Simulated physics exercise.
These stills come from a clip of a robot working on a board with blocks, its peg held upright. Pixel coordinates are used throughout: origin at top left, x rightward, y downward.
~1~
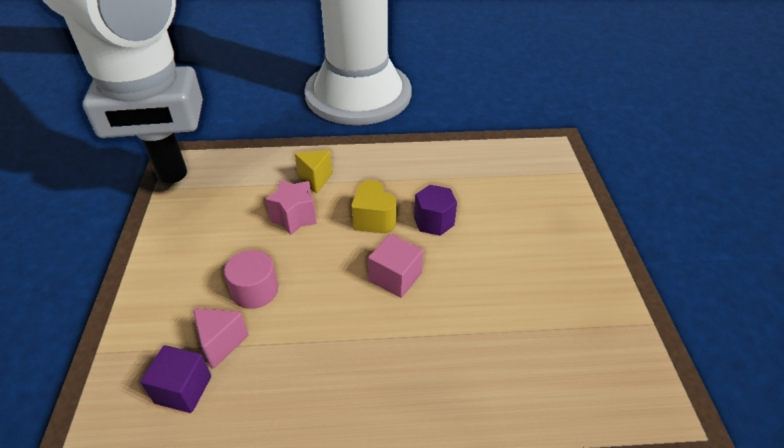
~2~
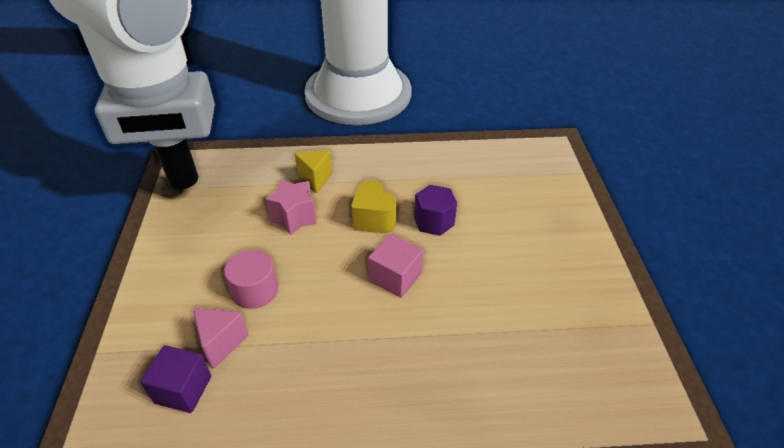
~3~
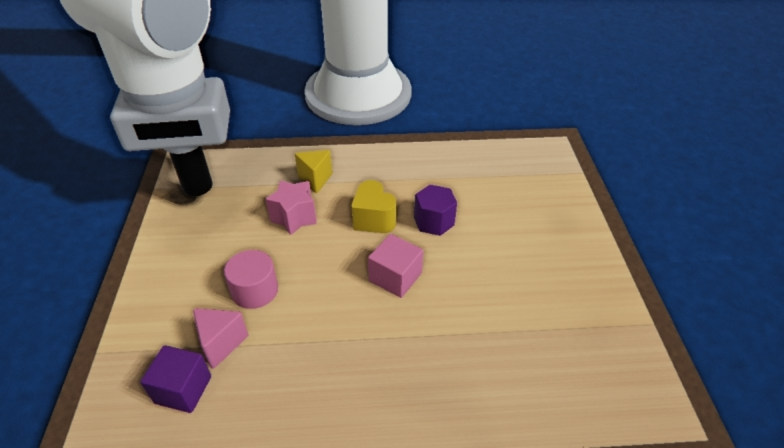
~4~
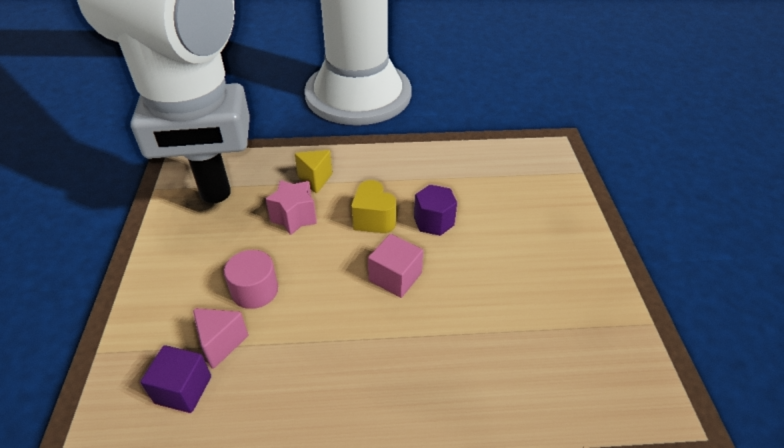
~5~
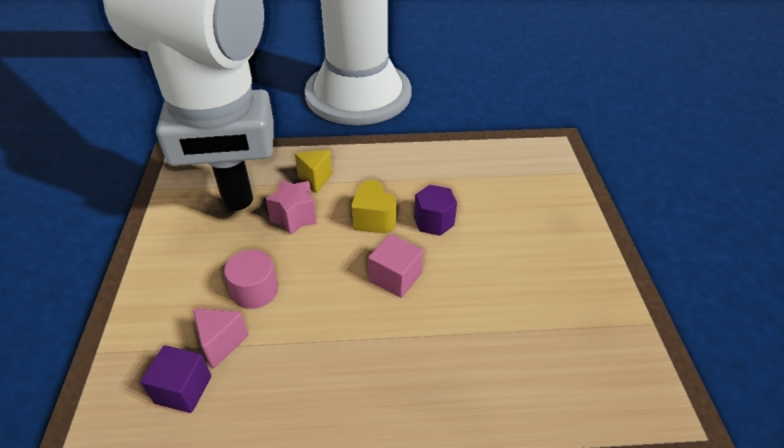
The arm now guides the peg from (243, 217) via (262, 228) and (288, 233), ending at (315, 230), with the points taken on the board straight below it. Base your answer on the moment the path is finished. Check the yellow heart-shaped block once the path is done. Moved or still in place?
That block will keep its spot.
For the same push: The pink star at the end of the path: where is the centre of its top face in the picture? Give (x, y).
Somewhere near (328, 187).
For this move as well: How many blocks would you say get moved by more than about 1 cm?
My answer is one.
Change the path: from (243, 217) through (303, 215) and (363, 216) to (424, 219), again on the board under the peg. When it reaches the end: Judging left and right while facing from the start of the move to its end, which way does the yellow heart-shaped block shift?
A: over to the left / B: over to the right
(B)
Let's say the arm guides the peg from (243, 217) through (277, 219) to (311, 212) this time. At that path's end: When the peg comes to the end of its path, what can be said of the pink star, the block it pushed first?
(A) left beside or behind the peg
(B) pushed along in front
I'll go with B - pushed along in front.
On the path given first. Halfway along, peg (271, 216); pink star (306, 193), turned 25° anticlockwise.
At the end, peg (313, 215); pink star (328, 187), turned 85° anticlockwise; yellow heart-shaped block still.
